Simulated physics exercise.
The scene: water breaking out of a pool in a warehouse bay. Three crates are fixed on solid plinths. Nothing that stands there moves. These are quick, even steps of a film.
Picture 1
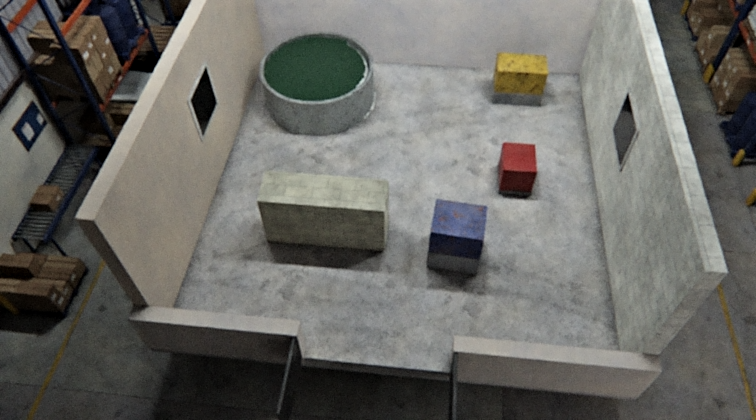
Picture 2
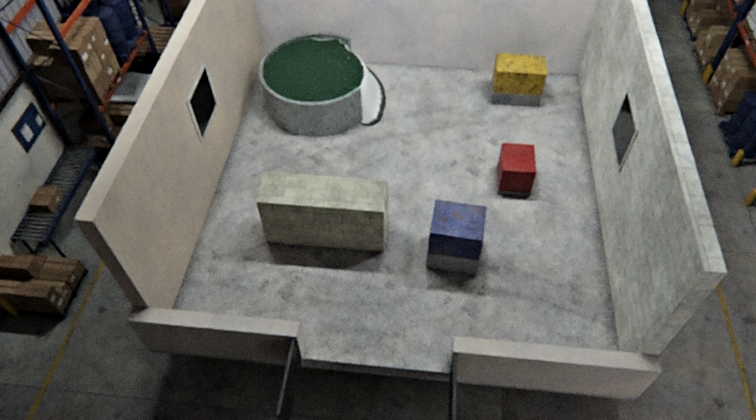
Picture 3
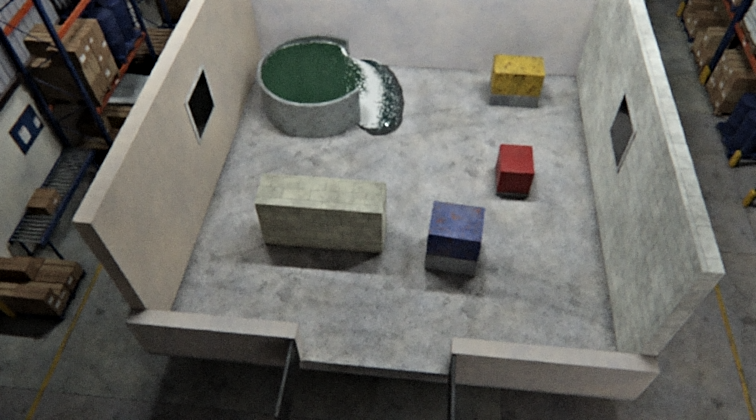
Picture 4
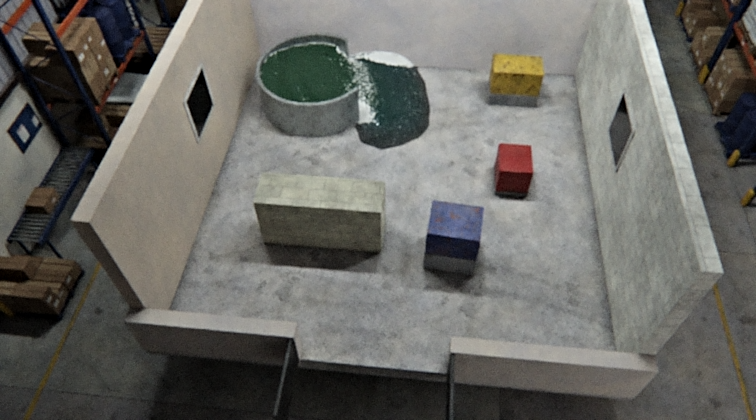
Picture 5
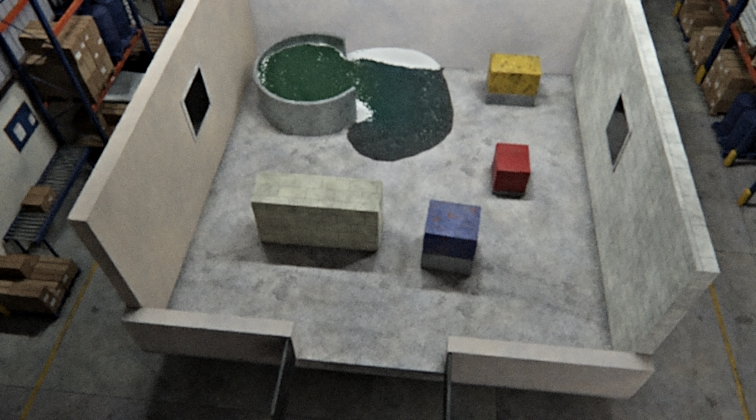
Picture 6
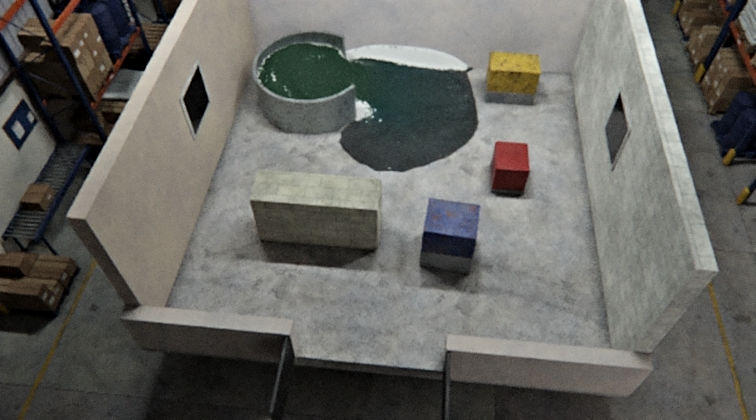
Dark green water poured through a gap in the right side of a round tank and spread across the pale floor in a widening pool, while the yellow, red and blue blocks stayed put.
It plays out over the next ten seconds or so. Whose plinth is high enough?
The red crate is soaked; the yellow crate is soaked; the blue crate keeps dry.
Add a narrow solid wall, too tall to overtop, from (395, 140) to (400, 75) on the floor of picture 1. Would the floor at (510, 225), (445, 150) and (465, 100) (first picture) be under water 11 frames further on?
In that order: Clear, no water, wet.
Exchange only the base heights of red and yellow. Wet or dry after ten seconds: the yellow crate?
One by one: Yellow crate is wetted.
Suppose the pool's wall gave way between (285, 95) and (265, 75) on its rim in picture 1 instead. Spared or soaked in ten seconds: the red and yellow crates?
Then: Red crate keeps dry, yellow crate escapes it.
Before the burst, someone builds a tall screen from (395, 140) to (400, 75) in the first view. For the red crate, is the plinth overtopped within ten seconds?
The red crate gets wet.
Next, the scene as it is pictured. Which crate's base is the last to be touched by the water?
That is the one in blue.
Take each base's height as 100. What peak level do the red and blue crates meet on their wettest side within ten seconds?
About 330 and 40 per cent.
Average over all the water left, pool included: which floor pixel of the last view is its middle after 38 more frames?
Around (458, 172).
A moment on, water covers 30 % of the floor; the red crate water round its plinth, the yellow crate water round its plinth, the blue crate not reached.
Next, water covers 35 % of the floor; the red crate water round its plinth, the yellow crate water round its plinth, the blue crate water round its plinth.
Then, water covers 50 % of the floor; the red crate water round its plinth, the yellow crate water round its plinth, the blue crate water round its plinth.
Later, water covers 75 % of the floor; the red crate water round its plinth, the yellow crate water round its plinth, the blue crate water round its plinth.
In the end, water covers 100 % of the floor; the red crate was topped, the yellow crate was topped, the blue crate stayed above the water.
